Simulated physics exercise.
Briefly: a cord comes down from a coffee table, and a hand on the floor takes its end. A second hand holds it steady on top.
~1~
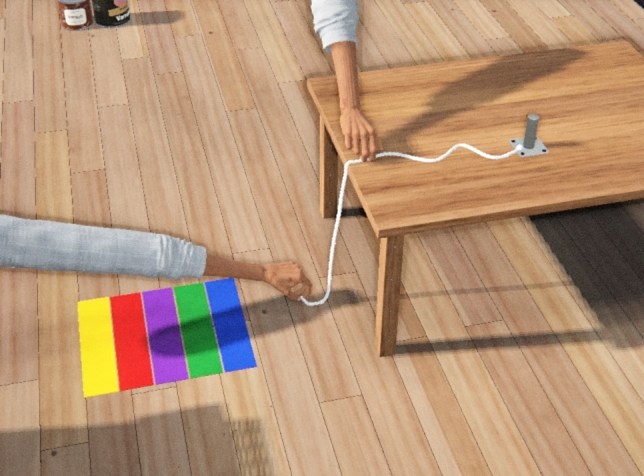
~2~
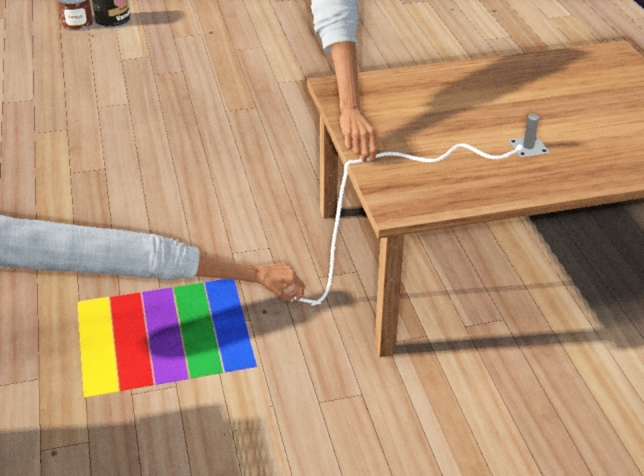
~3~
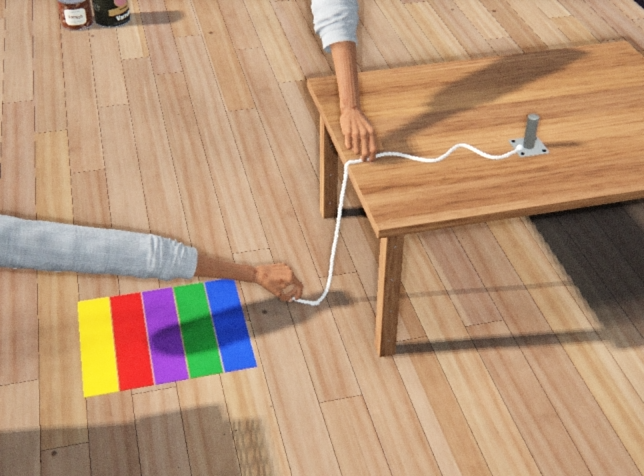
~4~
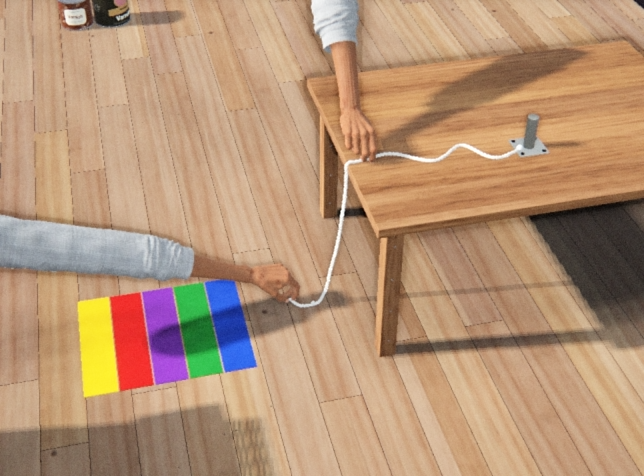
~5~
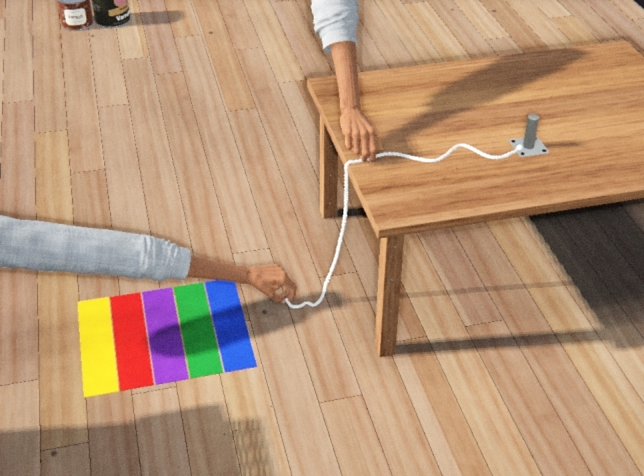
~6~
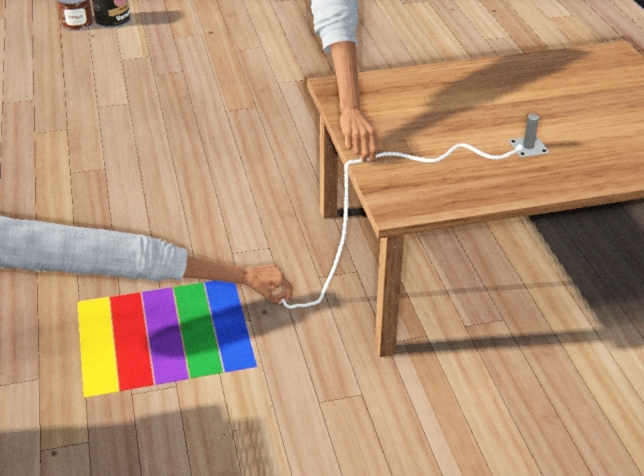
A hand low over a wooden floor grips the end of a white cord that hangs from a coffee table, where another hand rests on it near the edge. The lower hand shifts slightly left, just above the blue end of a striped colour sheet, while the upper hand stays still.
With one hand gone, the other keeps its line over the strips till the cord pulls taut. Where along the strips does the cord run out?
Over the purple strip.
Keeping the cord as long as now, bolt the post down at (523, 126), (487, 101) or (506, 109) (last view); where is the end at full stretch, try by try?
First (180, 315), then (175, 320), then (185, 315).
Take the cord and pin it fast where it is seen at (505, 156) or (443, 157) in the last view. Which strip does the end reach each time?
With the first choice you'd get purple, with the second green.
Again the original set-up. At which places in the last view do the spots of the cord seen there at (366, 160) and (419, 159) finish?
End points: Roughly (340, 173); roughly (394, 159).
Soon after, end near (212, 311); over blue.
After that, end near (181, 316); over green.
At the stop, end near (163, 319); over purple. It gets as far as the purple strip.
